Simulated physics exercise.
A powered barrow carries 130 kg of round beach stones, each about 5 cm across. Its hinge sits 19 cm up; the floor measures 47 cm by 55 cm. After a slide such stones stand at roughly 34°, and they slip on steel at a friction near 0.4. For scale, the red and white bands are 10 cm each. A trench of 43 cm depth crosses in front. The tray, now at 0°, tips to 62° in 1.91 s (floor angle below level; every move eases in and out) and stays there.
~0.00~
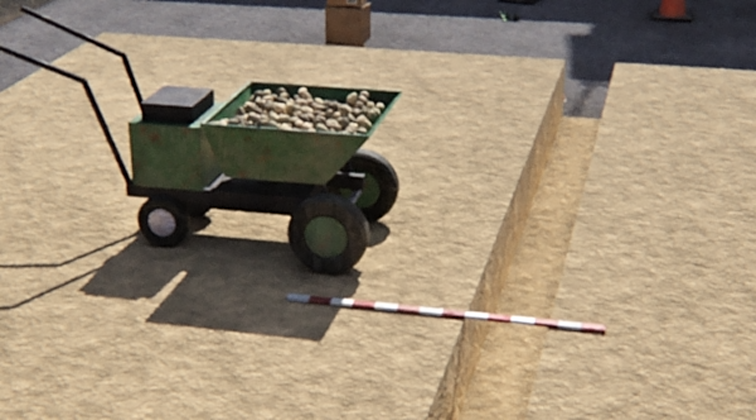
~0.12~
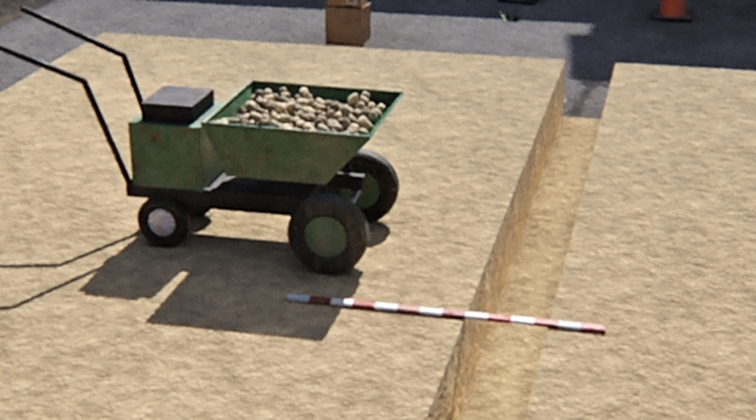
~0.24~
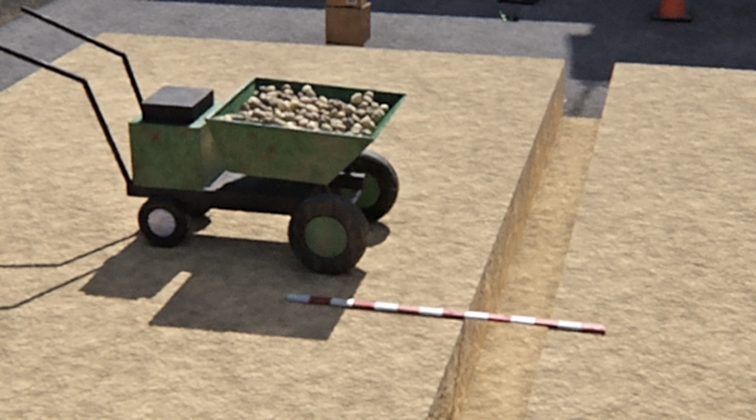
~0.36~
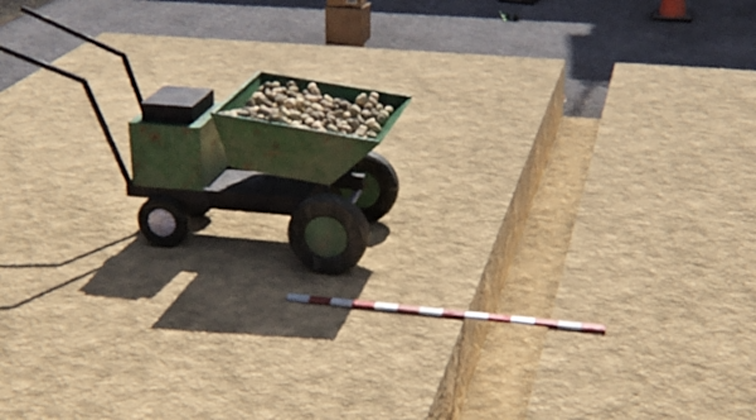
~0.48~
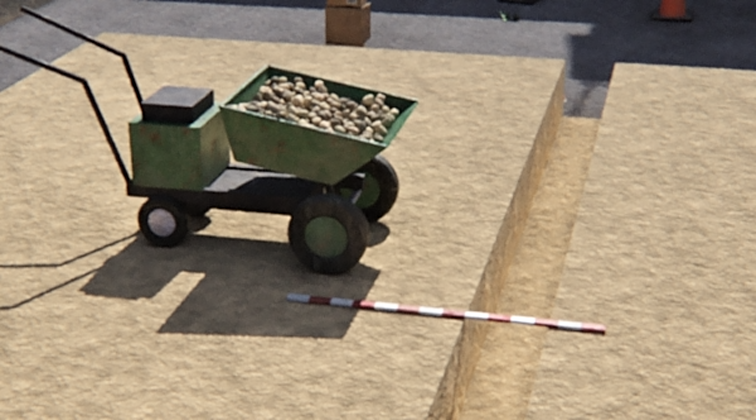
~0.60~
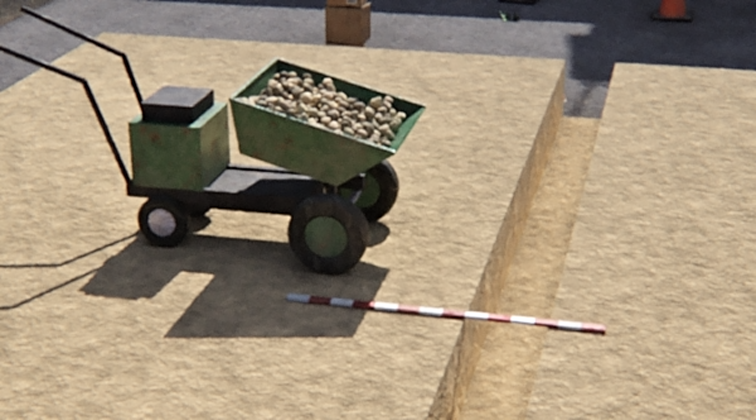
A green tray heaped with round, pale stones sits at the front of a powered barrow on sandy ground, seen from above and to the side. Black handles rise at left, a red-and-white banded rod lies near a trench at right, and a box and an orange cone stand behind. The tray tilts gradually rightward, its rear rising, while the stones shift slightly and the barrow and camera stay still.
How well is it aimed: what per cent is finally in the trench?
Roughly 87 per cent ends in the trench.
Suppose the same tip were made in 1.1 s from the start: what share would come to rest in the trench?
In that case some 90 per cent.
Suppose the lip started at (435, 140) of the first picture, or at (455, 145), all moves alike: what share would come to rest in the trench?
First some 80, then 55 per cent.
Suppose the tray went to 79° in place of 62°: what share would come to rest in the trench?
It would be near 75 per cent.
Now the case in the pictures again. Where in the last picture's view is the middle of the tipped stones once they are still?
Around (521, 324).
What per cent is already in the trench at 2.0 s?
About 35 per cent by then.
After 1.4 s the floor is at 52°; 99 % in the tray, 1 % short of the trench; the foremost stones are at (457, 196).
After 2.0 s the floor is at 62°; 50 % in the tray, 15 % short of the trench, 35 % in the trench; the foremost stones are at (554, 342).
After 2.4 s the floor is at 62°; 26 % in the tray, 16 % short of the trench, 59 % in the trench; the foremost stones are at (559, 318).
After 4.3 s the floor is at 62°; 0 % in the tray, 13 % short of the trench, 87 % in the trench; the foremost stones are at (559, 311).
